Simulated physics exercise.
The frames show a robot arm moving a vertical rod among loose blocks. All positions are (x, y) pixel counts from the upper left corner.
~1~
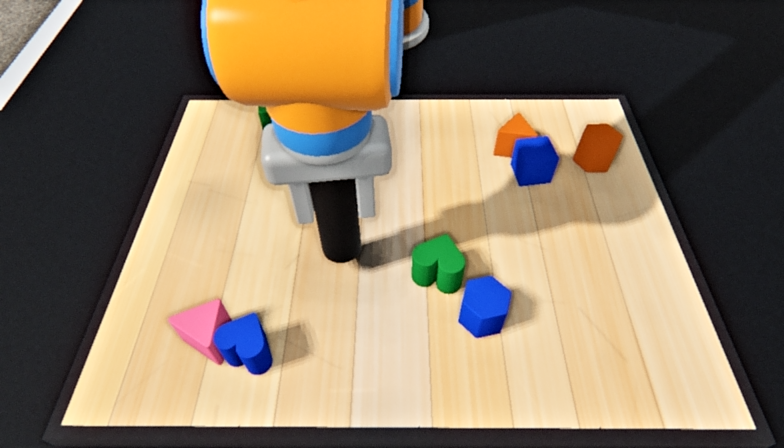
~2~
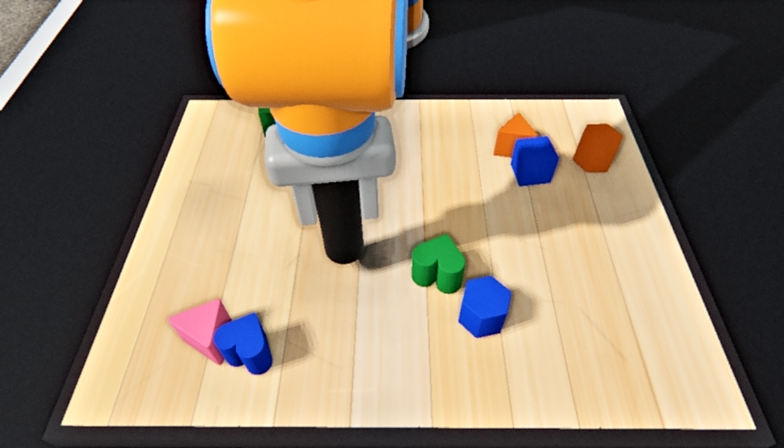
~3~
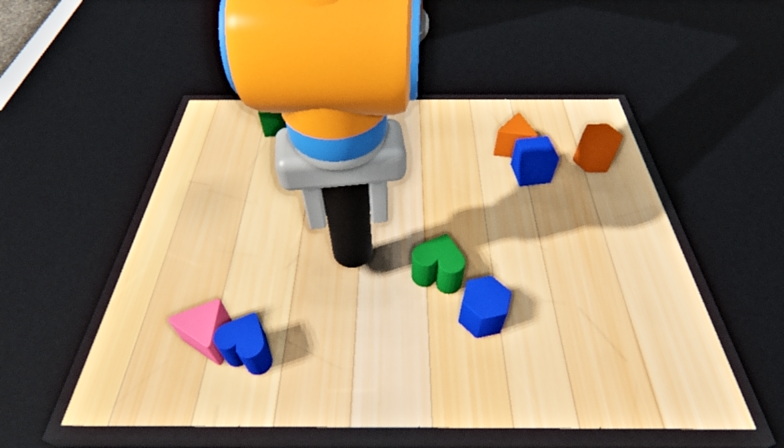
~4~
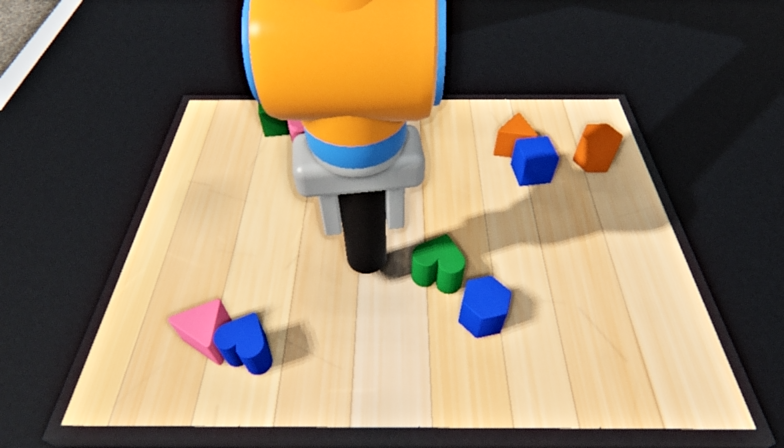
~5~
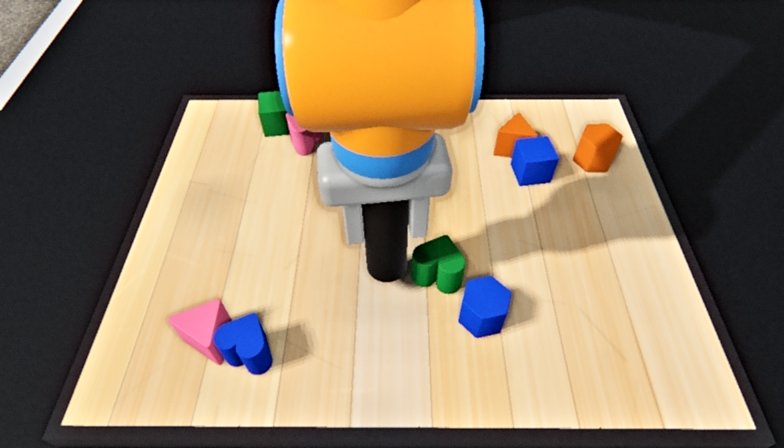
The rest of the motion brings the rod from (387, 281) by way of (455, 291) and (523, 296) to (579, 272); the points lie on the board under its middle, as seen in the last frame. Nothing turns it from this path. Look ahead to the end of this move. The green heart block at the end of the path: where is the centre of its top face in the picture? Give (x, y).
The spot you're after is about (550, 229) in the image.
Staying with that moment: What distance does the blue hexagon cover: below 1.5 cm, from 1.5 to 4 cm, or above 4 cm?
Medium: 1.5 to 4 cm.
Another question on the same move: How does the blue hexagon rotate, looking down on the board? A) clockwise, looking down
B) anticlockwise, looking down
My pick is A.
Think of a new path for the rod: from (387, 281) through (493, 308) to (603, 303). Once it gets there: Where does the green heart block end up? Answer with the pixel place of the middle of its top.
It sits at (511, 251).
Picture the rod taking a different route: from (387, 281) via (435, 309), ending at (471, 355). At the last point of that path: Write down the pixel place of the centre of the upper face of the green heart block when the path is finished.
It sits at (468, 257).
On the path given first. One third of the way, rod at (459, 276); green heart block at (498, 247), turned 40° anticlockwise; blue hexagon at (495, 300).
Two thirds of the way, rod at (530, 281); green heart block at (532, 239); blue hexagon at (528, 315), turned 80° clockwise.
At the end, rod at (587, 256); green heart block at (550, 229), turned 195° anticlockwise; blue hexagon at (528, 315), turned 80° clockwise.
